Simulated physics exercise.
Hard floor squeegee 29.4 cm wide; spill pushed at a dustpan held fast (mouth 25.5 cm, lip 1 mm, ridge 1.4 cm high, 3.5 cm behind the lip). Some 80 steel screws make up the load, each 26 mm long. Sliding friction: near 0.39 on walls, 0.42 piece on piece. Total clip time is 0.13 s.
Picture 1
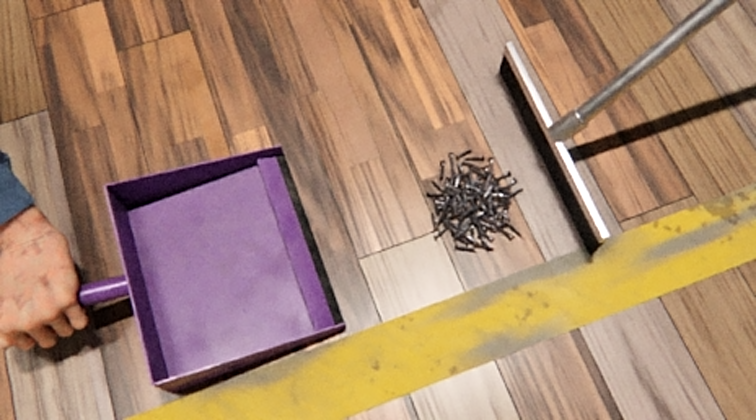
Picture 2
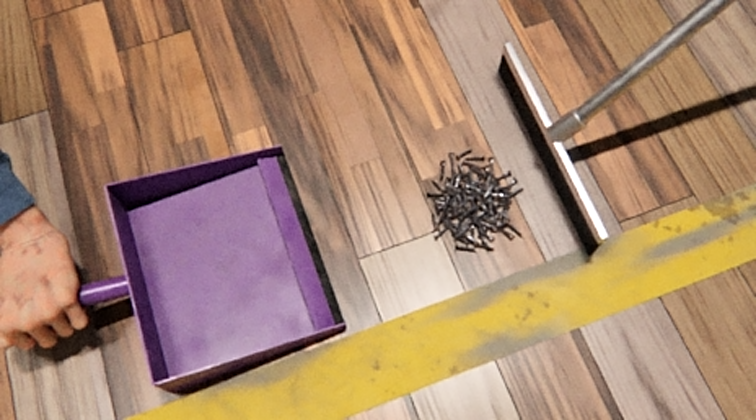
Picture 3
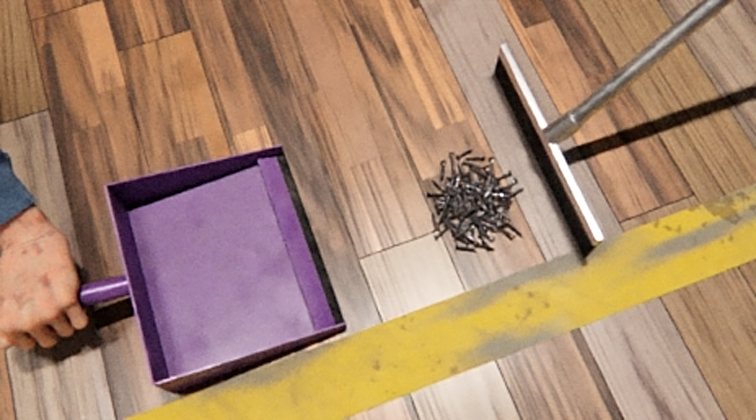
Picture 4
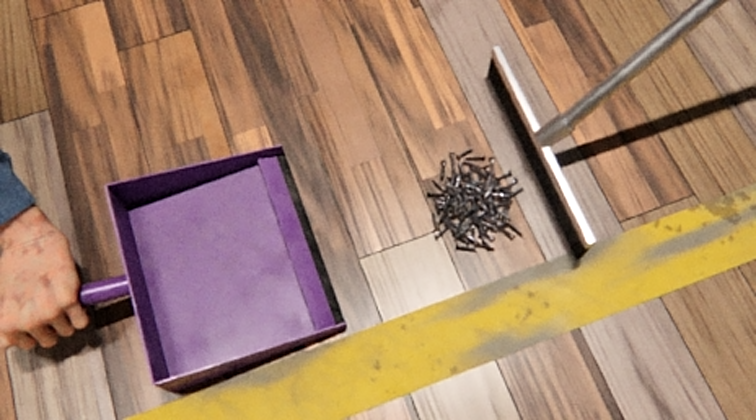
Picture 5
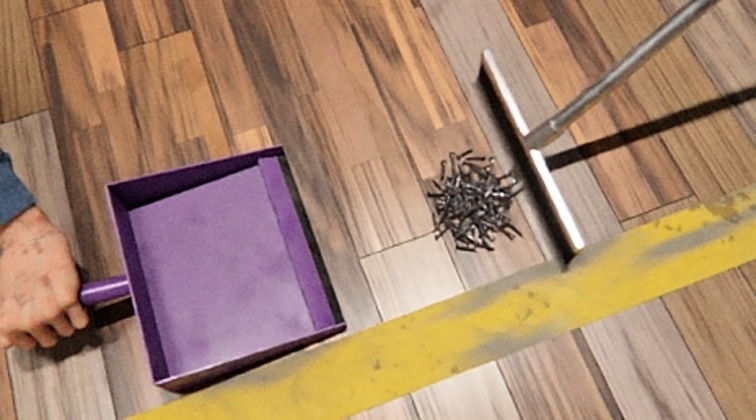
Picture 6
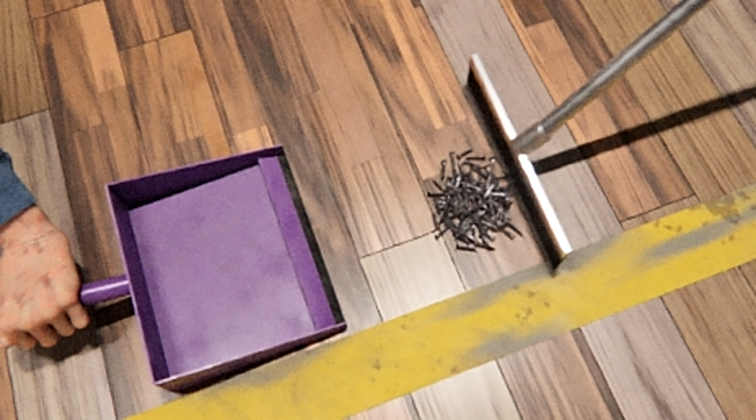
We see a hand holding a purple dustpan on a wooden floor beside a yellow stripe, while a long-handled squeegee slides left across the boards and reaches the edge of a small heap of dark screws, which barely shifts.
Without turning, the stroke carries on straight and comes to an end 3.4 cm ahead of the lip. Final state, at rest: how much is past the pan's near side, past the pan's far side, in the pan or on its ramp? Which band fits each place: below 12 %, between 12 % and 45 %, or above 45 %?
As I see it, past the pan's near side: A scattering; past the pan's far side: A scattering; in the pan or on its ramp: A decent share.
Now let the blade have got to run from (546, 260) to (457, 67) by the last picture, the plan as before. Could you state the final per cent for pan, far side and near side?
The pan gets 55, the far side 0 and the near side 5.
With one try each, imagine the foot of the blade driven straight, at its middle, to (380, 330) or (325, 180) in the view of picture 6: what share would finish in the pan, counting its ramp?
The two tries give roughly 5 and 25 %.
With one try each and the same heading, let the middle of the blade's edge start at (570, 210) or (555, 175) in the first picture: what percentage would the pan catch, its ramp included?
25 and 25 per cent, roughly.
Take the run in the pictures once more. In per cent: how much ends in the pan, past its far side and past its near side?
Near side 0 %, far side 0 %, pan 25 %.
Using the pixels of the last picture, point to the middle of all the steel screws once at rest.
Somewhere near (327, 253) in the last picture.
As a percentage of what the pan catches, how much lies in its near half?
Estimate: Close to 70 %.
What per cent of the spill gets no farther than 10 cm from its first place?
The figure is some 0 percent.
Then, 0.18 s after the last picture, middle of the blade 16 cm from the lip; 0 % over the lip, far side 0 %, near side 0 %.
Then, 0.31 s after the last picture, middle of the blade 7 cm from the lip; 0 % over the lip, far side 0 %, near side 5 %.
Then, 0.56 s after the last picture, middle of the blade 4 cm from the lip; 25 % over the lip, far side 0 %, near side 0 %.
In the end, near side 0 %, far side 0 %, pan 25 %, in front of the lip or behind the blade 70 %.
